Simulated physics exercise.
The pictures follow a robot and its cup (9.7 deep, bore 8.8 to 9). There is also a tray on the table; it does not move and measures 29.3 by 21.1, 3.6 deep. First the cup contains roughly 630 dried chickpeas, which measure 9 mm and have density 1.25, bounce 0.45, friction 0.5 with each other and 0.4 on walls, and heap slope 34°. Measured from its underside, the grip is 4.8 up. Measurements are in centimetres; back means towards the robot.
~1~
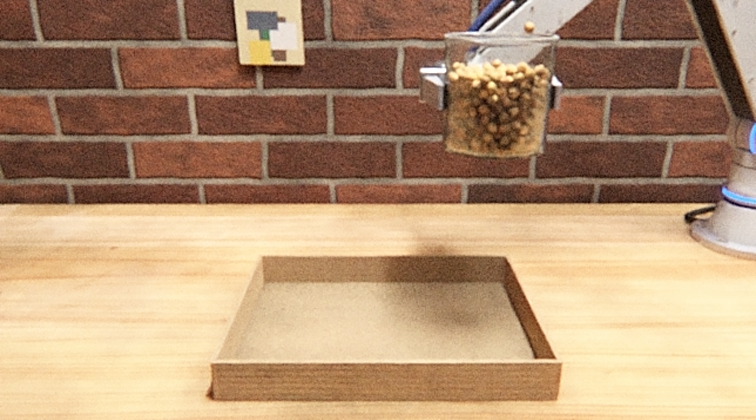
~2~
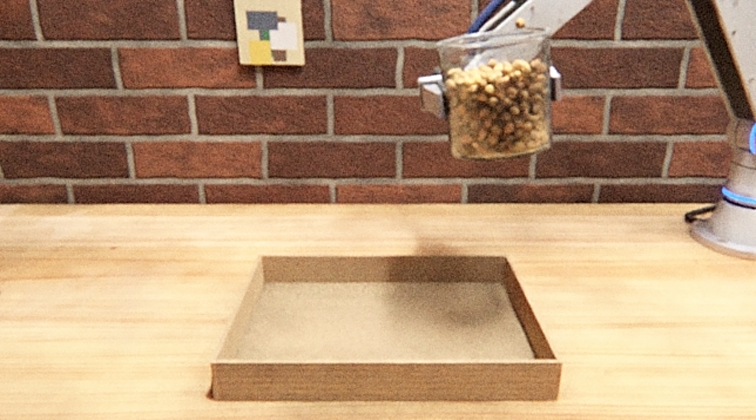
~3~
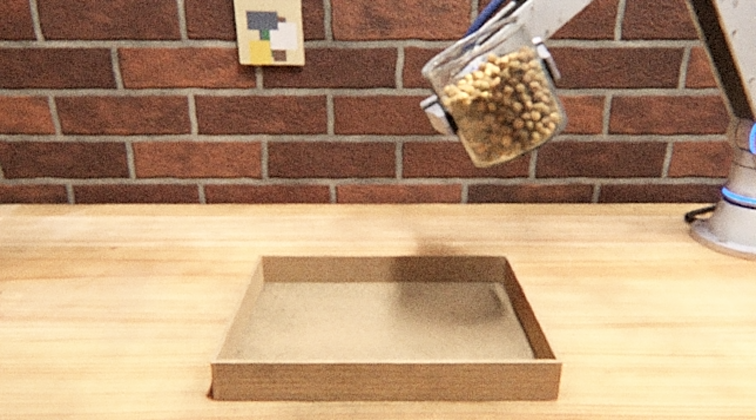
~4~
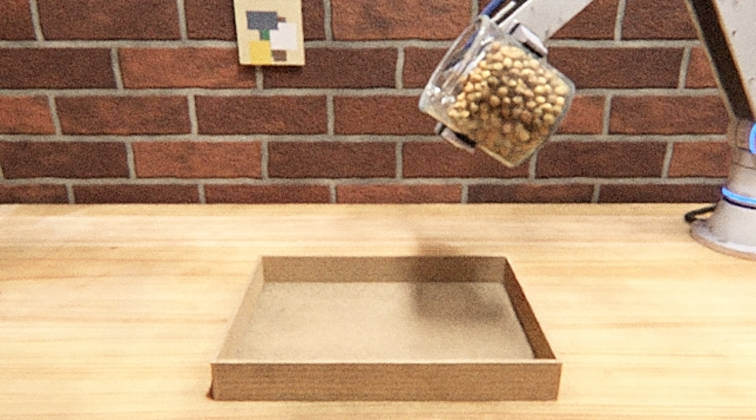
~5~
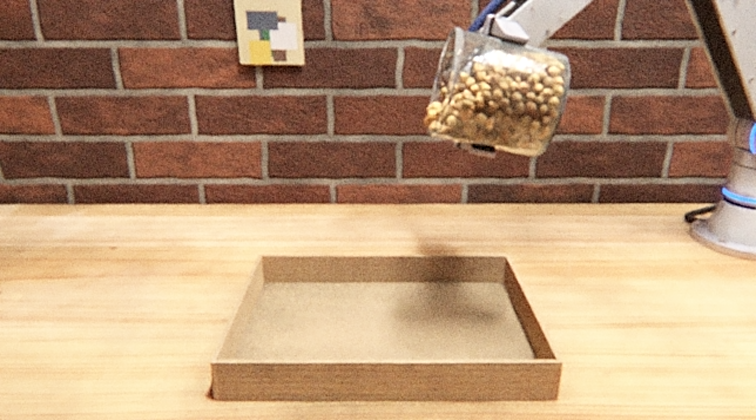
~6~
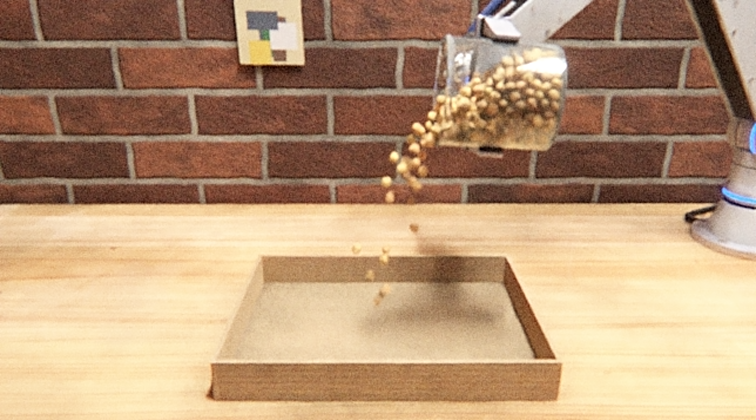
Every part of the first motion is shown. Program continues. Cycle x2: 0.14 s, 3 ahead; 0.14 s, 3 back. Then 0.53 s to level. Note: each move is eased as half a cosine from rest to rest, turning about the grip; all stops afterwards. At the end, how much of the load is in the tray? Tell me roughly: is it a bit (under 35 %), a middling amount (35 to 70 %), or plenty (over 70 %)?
Roughly a middling amount, 35 to 70 %.
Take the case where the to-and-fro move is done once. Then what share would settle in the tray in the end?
My guess is near 35 per cent.
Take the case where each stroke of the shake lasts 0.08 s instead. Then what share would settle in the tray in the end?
In that case some 75 per cent.
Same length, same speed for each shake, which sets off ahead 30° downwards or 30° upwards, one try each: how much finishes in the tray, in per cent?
40 and 60 %.
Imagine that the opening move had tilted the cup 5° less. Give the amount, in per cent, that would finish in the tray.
Estimate: Close to 40 per cent.
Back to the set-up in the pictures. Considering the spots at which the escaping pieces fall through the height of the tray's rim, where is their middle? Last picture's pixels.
They come down centred close to (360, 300).
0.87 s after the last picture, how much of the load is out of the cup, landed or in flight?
My estimate is roughly 55 % gone.
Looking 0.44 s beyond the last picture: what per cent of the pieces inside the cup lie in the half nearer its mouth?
Around 55 percent.
Then, 0.44 s after the last picture, tilted 86° forward, highest piece 26 above the table; 418 in the cup, 193 in the tray, 19 in flight or on a rim.
Then, 0.87 s after the last picture, tilted 31° forward, highest piece 27 above the table; 339 in the tray, 286 in the cup, 1 on the table or floor, 4 in flight or on a rim.
Then, 1.29 s after the last picture, level, highest piece 26 above the table; 343 in the tray, 286 in the cup, 1 on the table or floor.
Then, 2.34 s after the last picture, level, highest piece 26 above the table; 343 in the tray, 286 in the cup, 1 on the table or floor.
Final count, 343 in the tray, 286 in the cup, 1 on the table or floor. That is 54 % in the tray.
